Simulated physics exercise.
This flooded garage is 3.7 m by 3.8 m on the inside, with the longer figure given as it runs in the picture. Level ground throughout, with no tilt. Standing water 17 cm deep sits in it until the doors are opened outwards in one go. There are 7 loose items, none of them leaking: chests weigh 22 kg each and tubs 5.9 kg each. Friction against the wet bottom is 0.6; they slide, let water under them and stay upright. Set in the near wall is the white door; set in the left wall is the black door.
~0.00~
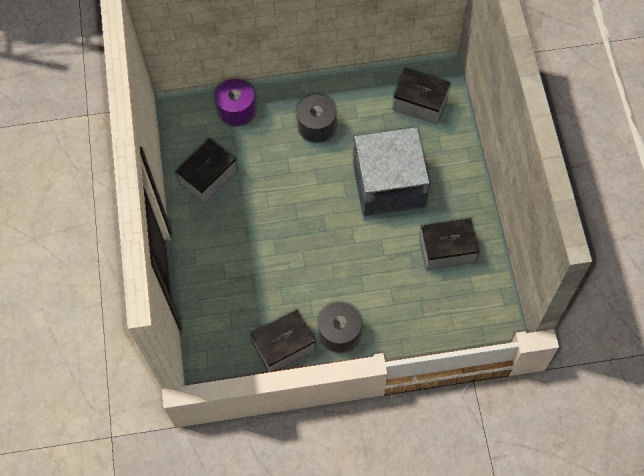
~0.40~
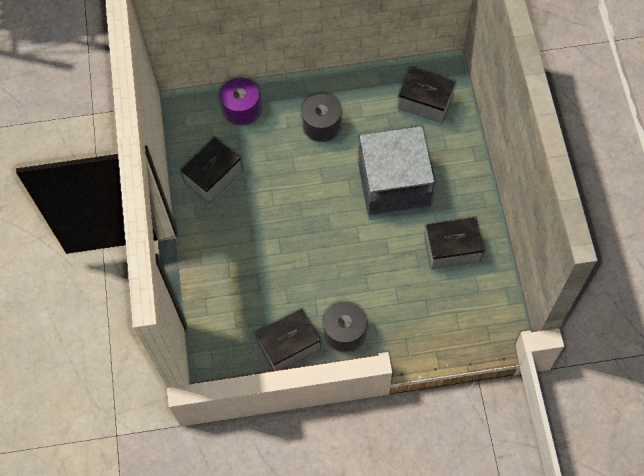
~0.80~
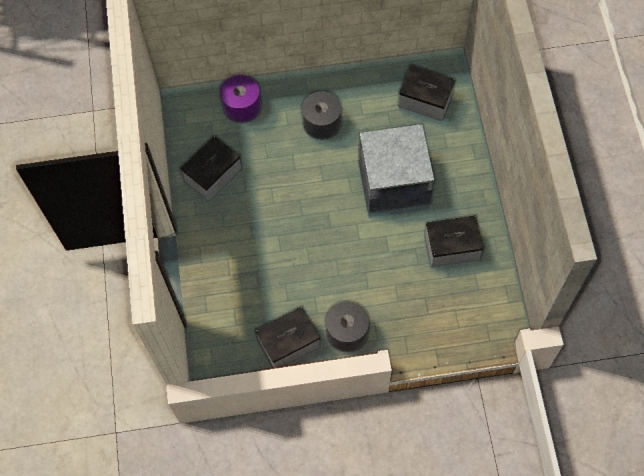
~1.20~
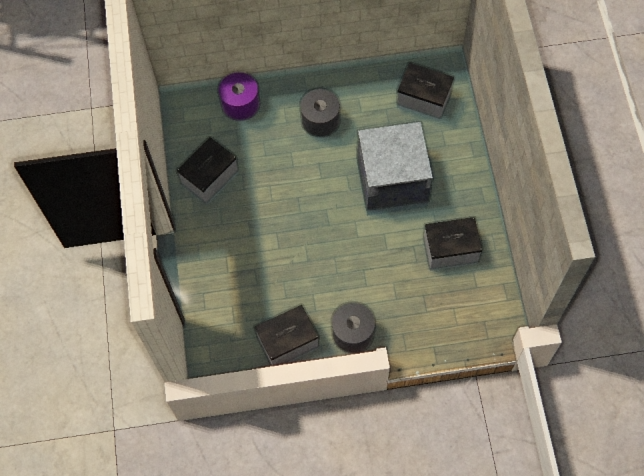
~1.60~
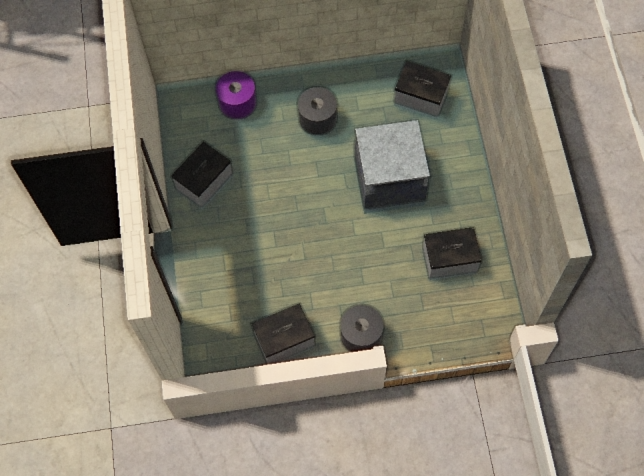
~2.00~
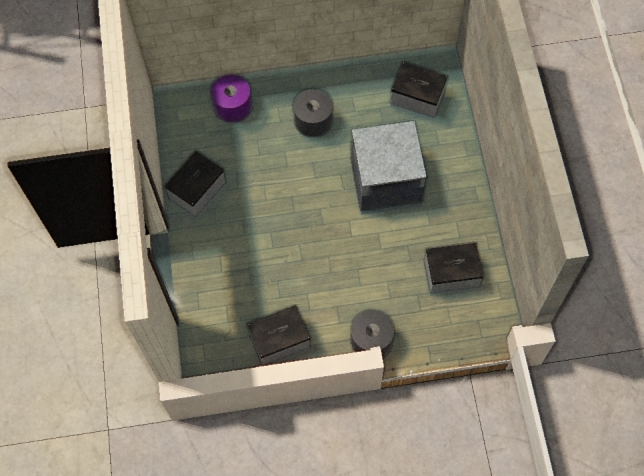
In a flooded garage seen from above, dark boxes, round tubs and a pale block stand in shallow water. The white door in the near wall and the black door on the left swing outward, then a grey tub near the opening slides slowly right and a box on the right shifts slightly nearer.
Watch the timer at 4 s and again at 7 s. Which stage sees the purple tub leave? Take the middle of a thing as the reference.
Still there at both checks.
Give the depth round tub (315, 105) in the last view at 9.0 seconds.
I'd say some 8 cm.
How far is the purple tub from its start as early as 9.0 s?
Displacement near 60 cm.
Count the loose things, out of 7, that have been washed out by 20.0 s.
It comes to 3.
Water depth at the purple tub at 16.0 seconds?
Roughly 6 cm deep.
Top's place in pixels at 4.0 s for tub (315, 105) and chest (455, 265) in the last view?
Estimated pixels: (298, 135) and (472, 355).
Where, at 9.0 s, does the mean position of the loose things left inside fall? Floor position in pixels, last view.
They're centred close to (290, 224).
After 4.0 s the purple tub is near (221, 107), 0.3 m from its start, afloat; 1 of 7 are out; 4 afloat.
After 9.0 s the purple tub is near (216, 141), 0.7 m from its start, afloat; 2 of 7 are out; 2 afloat.
After 16.0 s the purple tub is near (202, 227), 1.7 m from its start, afloat; 2 of 7 are out; 2 afloat.
After 20.0 s the purple tub is near (192, 233), 1.8 m from its start, afloat; 3 of 7 are out; 1 afloat.
